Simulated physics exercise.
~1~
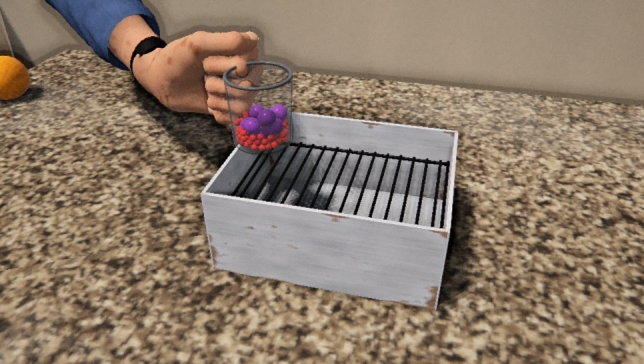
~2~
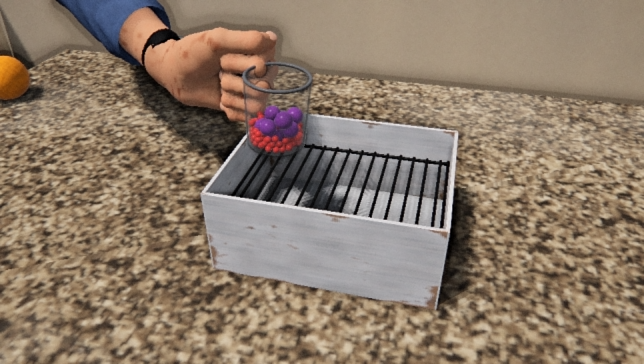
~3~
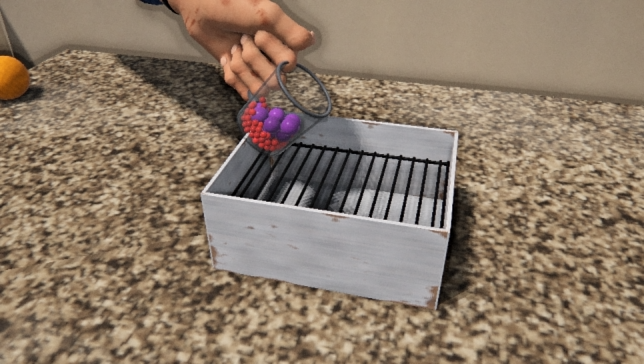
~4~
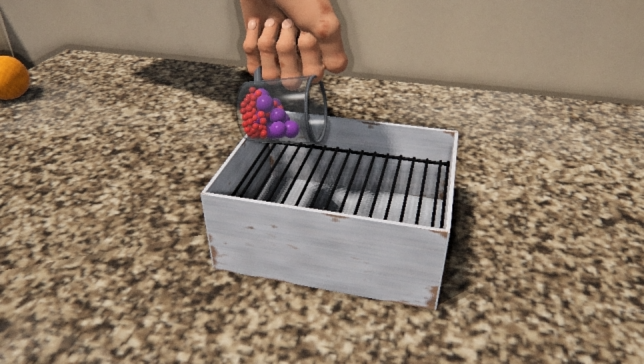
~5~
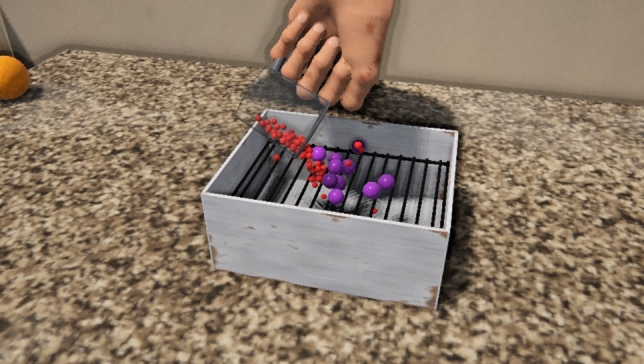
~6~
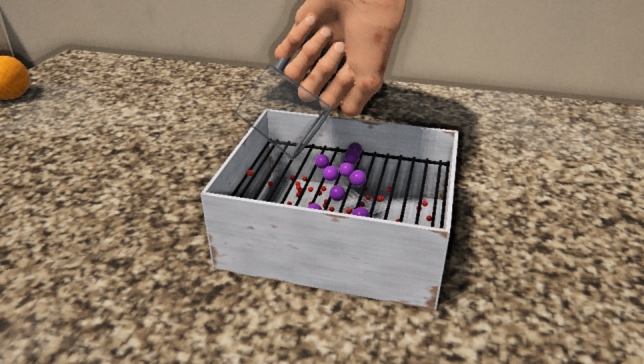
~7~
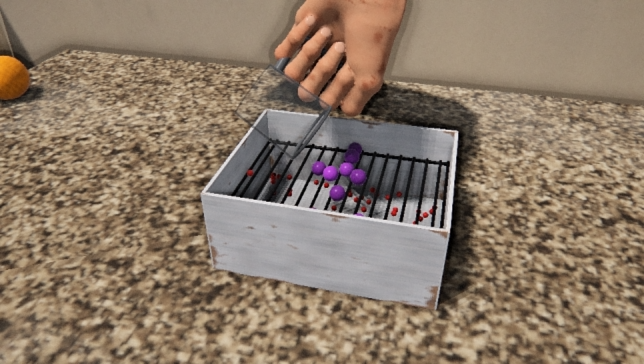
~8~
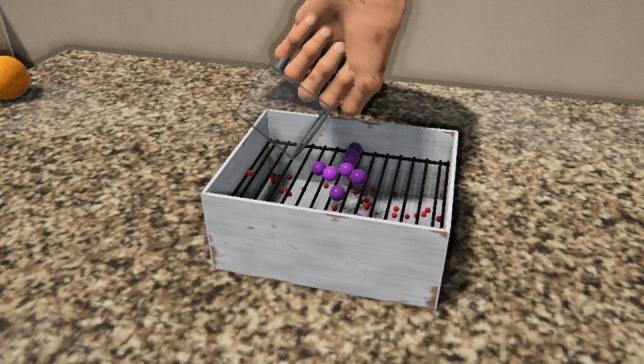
A hand holds a clear cup of small red beads and larger purple balls over a white, worn-edged box fitted with a black wire rack. The box sits on a speckled stone counter, seen from slightly above by a still camera, with an orange at the far left. The hand moves right, then tilts the cup onto its side until the mix spills across the wires. The red beads drop between the wires while the purple balls stay on top. At the end, the cup is upended, the purple balls rest clustered on the rack, and nearly all the red beads lie beneath it.
